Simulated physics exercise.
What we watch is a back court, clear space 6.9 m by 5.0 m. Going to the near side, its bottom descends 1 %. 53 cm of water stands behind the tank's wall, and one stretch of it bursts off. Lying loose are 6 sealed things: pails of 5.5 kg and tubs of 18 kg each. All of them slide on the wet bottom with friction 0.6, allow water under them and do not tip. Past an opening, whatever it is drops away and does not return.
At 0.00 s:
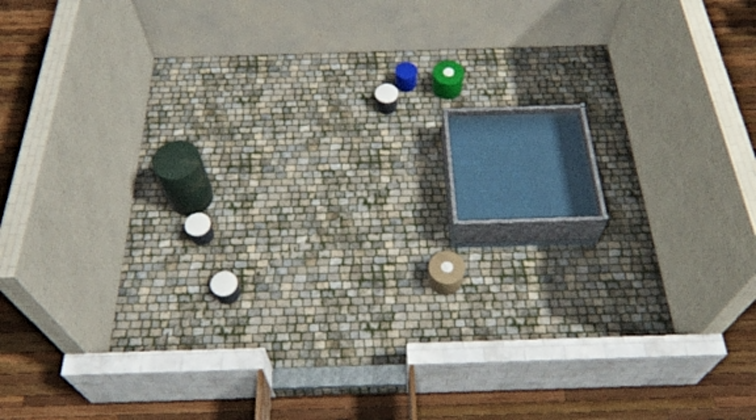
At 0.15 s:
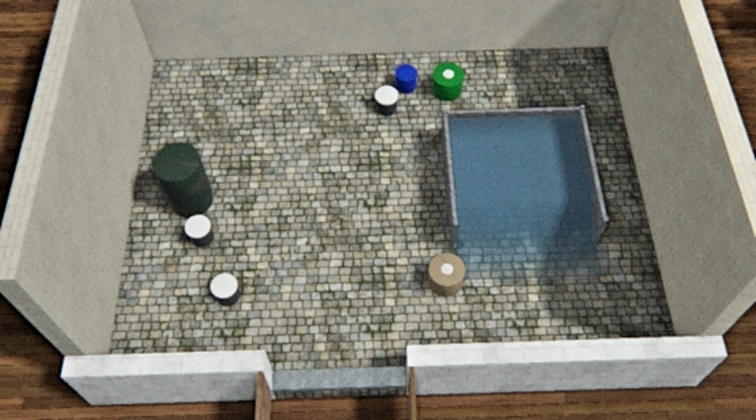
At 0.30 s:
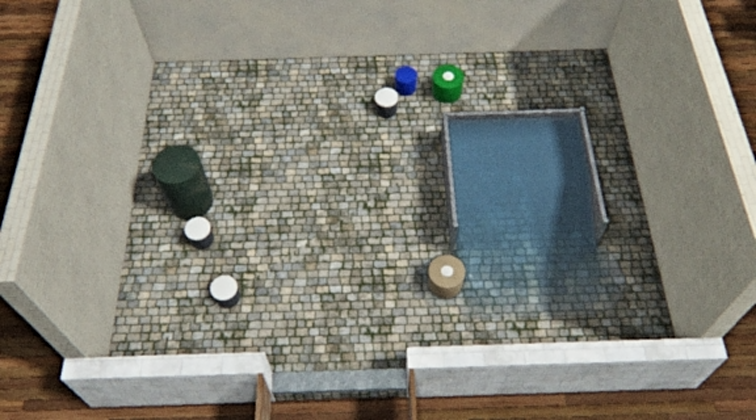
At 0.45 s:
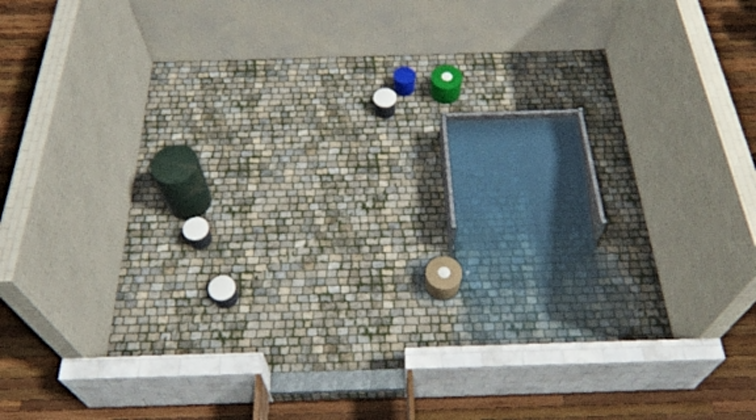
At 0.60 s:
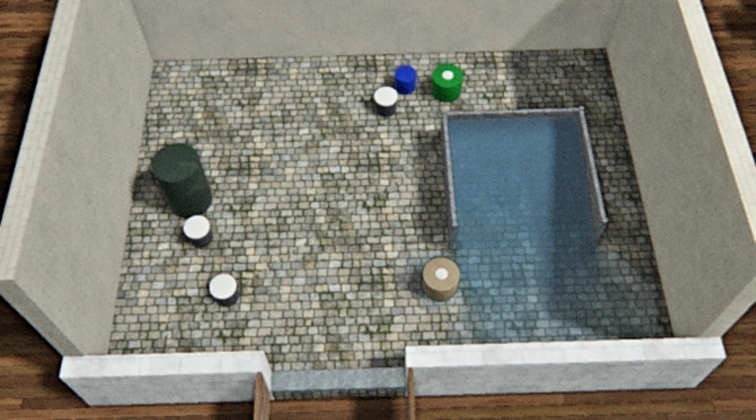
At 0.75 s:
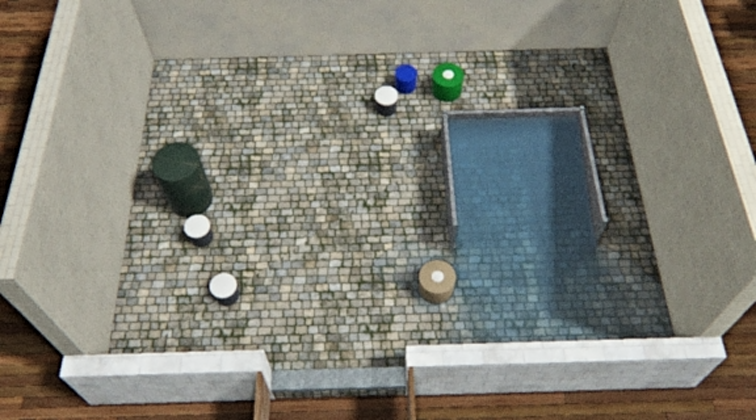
In a walled, stone-paved yard, the near side of a square pool vanished and water spread across the paving toward the front wall, nudging the tan tub slightly while the other containers stayed put.
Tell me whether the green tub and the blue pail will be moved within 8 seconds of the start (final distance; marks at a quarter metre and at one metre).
In order: The green tub remains nearly in place; the blue pail remains nearly in place.
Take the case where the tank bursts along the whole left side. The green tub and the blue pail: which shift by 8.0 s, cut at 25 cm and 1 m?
The green tub would remain almost still and the blue pail would remain almost still.
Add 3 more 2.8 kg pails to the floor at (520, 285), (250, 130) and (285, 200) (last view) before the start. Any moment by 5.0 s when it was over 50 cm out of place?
First beyond, then within, then within.
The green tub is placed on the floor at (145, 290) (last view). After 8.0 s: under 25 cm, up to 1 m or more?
It hardly budges.
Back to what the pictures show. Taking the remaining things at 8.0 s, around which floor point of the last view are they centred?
About (330, 156).
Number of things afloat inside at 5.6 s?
It comes to 1 of them.
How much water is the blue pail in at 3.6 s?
The depth there is around 0 cm.
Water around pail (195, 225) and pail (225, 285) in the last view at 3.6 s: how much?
I'd estimate 5 cm for the first and 4 cm for the second.
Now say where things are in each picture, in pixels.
In the first picture, the green tub at (449, 72) rests on the ground; the blue pail at (406, 70) rests on the ground; 3.2 m2 under water; 0 of 6 have shifted.
In the second picture, the green tub at (449, 74), on the bottom; the blue pail at (406, 72) rests on the ground; 4.1 m2 under water; 0 of 6 have shifted.
In the third picture, the green tub at (448, 76), on the bottom; the blue pail at (406, 74) rests on the ground; water covers 5.1 m2; 0 of 6 have shifted.
In the fourth picture, the green tub at (447, 77), on the bottom; the blue pail at (405, 75) rests on the ground; water covers 6.3 m2; 0 of 6 have shifted.
In the fifth picture, the green tub at (448, 75) rests on the ground; the blue pail at (406, 73), on the bottom; 7.1 m2 under water; 1 of 6 have shifted.
In the sixth picture, the green tub at (448, 75) rests on the ground; the blue pail at (406, 73) rests on the ground; 7.5 m2 under water; 1 of 6 have shifted.
After 1.6 s the green tub is near (448, 75), 0.0 m from its start, aground; the blue pail is near (406, 73), 0.0 m from its start, aground; 0 of 6 are out; 0 afloat.
After 3.6 s the green tub is near (448, 75), 0.0 m from its start, aground; the blue pail is near (406, 73), 0.0 m from its start, aground; 0 of 6 are out; 0 afloat.
After 5.6 s the green tub is near (448, 75), 0.0 m from its start, aground; the blue pail is near (406, 73), 0.0 m from its start, aground; 0 of 6 are out; 1 afloat.
After 8.0 s the green tub is near (448, 75), 0.0 m from its start, aground; the blue pail is near (406, 73), 0.0 m from its start, aground; 0 of 6 are out; 0 afloat.
